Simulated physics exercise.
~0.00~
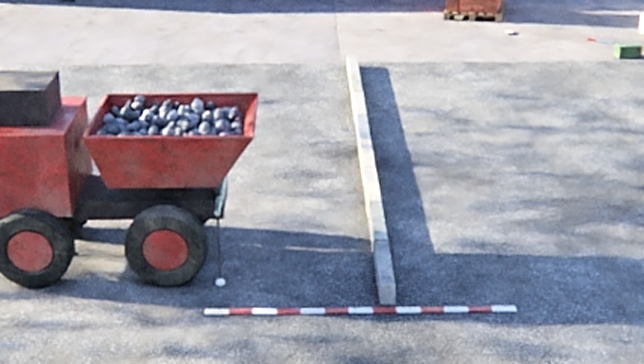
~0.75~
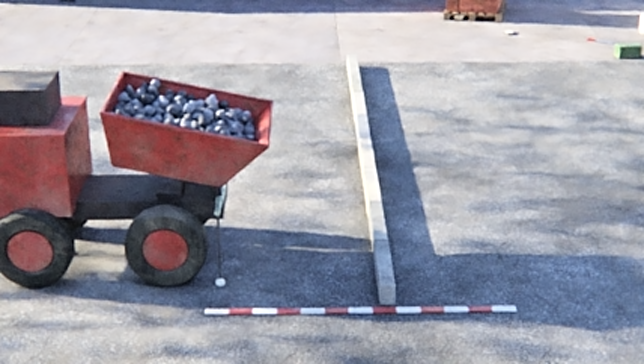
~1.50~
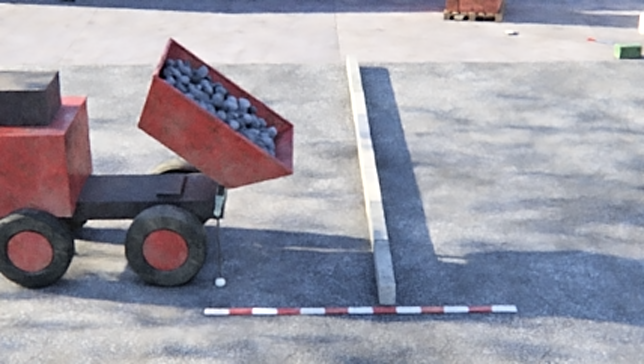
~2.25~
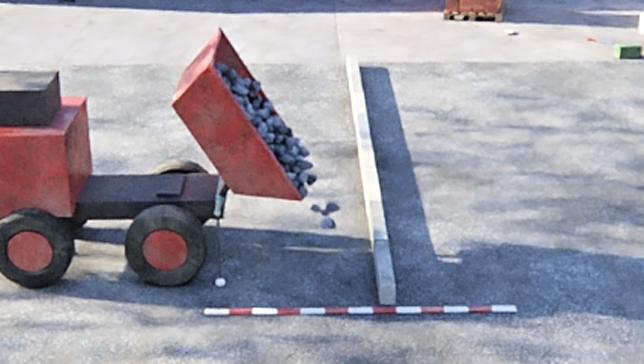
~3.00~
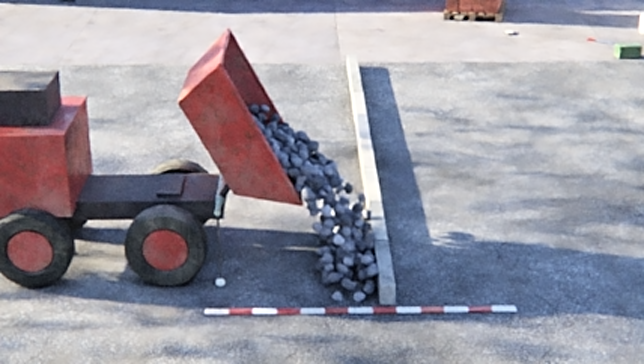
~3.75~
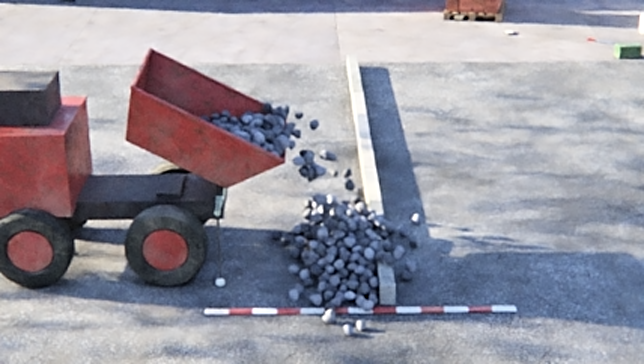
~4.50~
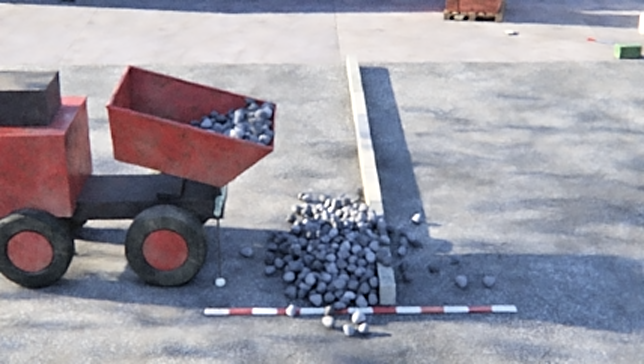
A red dumper tipped its skip steeply to the right and grey cobbles slid out into a heap against a pale kerb, a few ending up beyond it, before the skip lowered partway and stopped with many stones still inside.
